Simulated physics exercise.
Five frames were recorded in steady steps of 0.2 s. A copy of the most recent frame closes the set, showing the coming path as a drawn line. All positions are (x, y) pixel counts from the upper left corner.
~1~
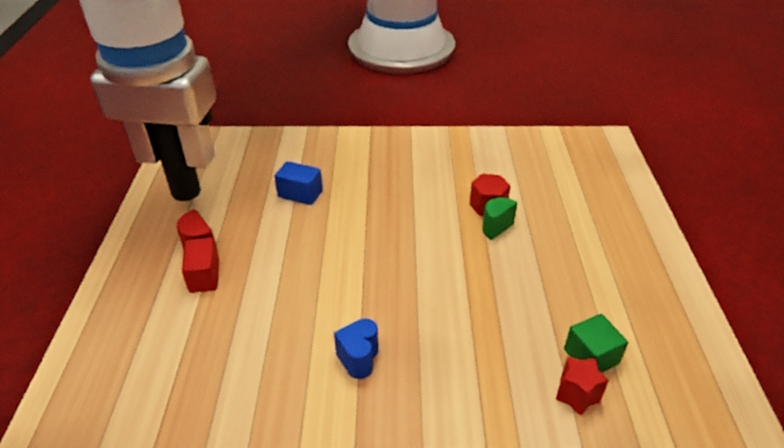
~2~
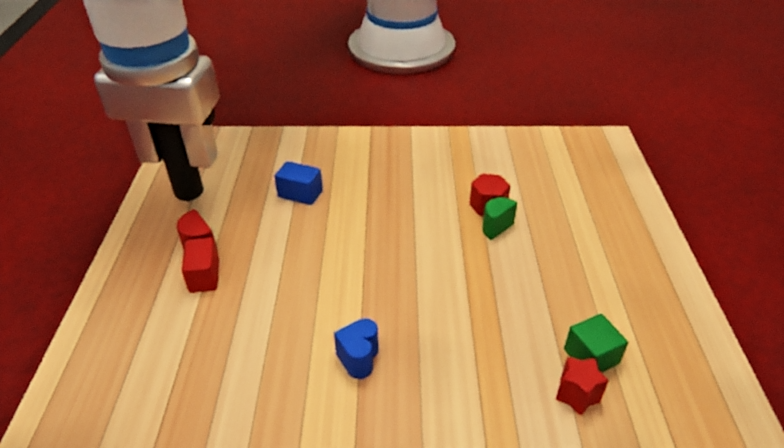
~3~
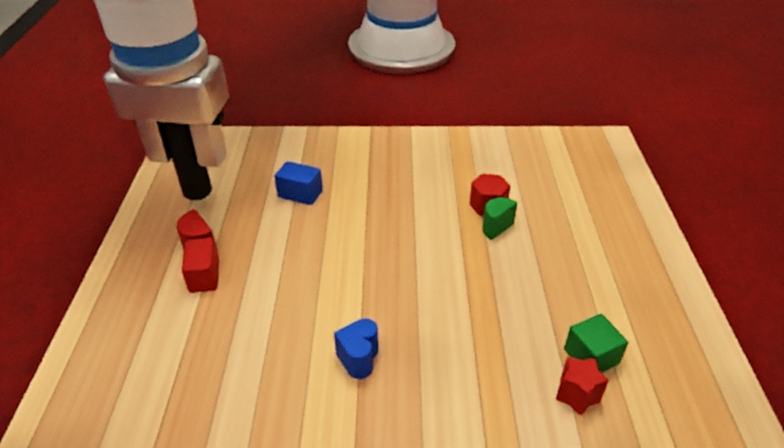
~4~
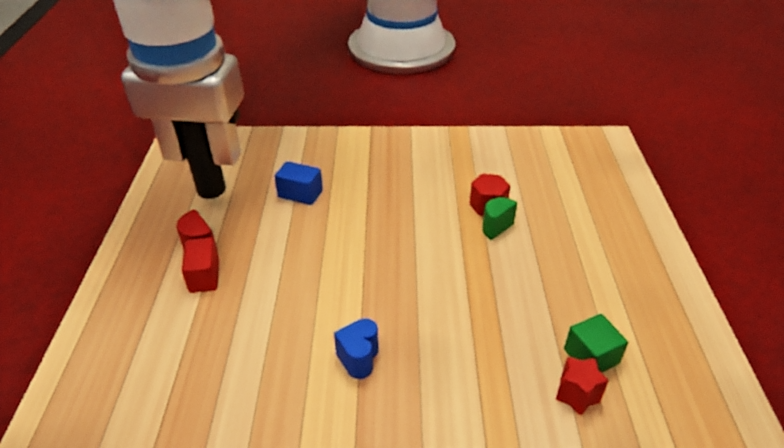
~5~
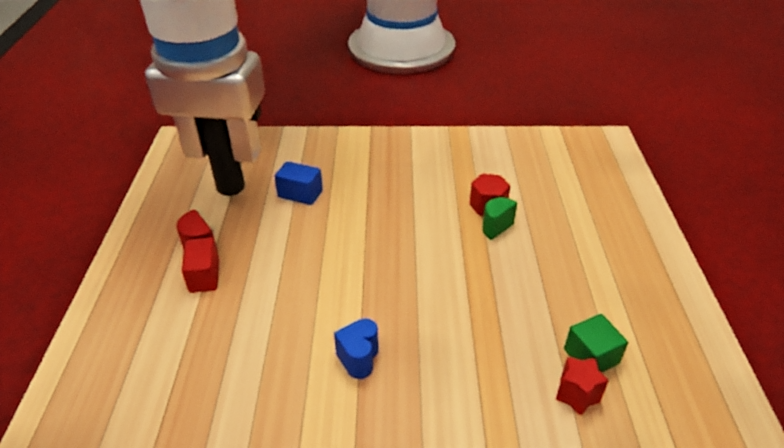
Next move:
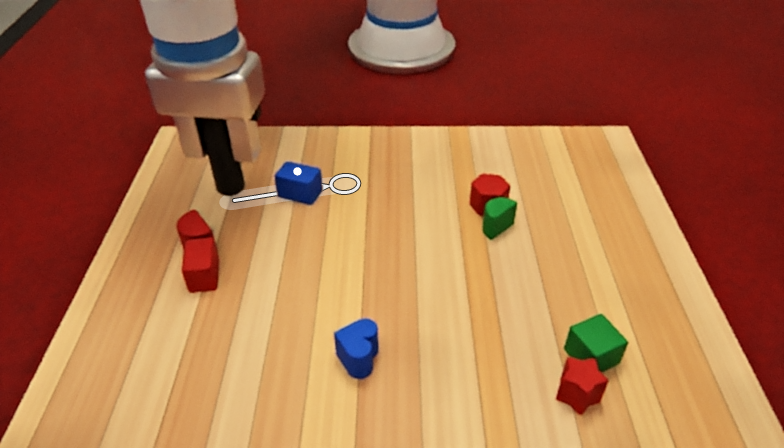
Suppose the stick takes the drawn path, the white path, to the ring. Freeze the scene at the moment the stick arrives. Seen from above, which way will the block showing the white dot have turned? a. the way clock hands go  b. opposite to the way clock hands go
My pick is a.
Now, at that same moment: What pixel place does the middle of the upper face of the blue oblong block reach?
The point I'd pick in the picture is (381, 164).
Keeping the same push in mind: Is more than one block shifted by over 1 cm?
No, I don't think so.
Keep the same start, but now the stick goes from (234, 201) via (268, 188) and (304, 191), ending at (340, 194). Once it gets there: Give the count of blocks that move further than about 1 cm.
By the end of the path, one block has moved more than about a centimetre.
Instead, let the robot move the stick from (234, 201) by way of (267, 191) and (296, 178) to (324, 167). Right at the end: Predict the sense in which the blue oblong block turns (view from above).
The twist is clockwise.
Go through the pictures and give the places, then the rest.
In the first picture, tip of the stick at (187, 194), middles of tops, red half-round block at (192, 223), blue oblong block at (297, 171).
In the second picture, stick at (190, 193), nothing pushed.
In the third picture, stick at (198, 193), nothing pushed.
In the fourth picture, stick at (212, 191), nothing pushed.
In the fifth picture, stick at (231, 188), red half-round block at (192, 223), blue oblong block at (297, 171).
The line goes from (234, 201) to (345, 184); the dot is on the blue oblong block.
On the path given first. One third of the way, stick at (270, 182); blue oblong block at (307, 170).
Two thirds of the way, stick at (308, 177); blue oblong block at (344, 166).
At the end, stick at (344, 172); red half-round block unmoved; blue oblong block at (381, 164), turned 20° clockwise.
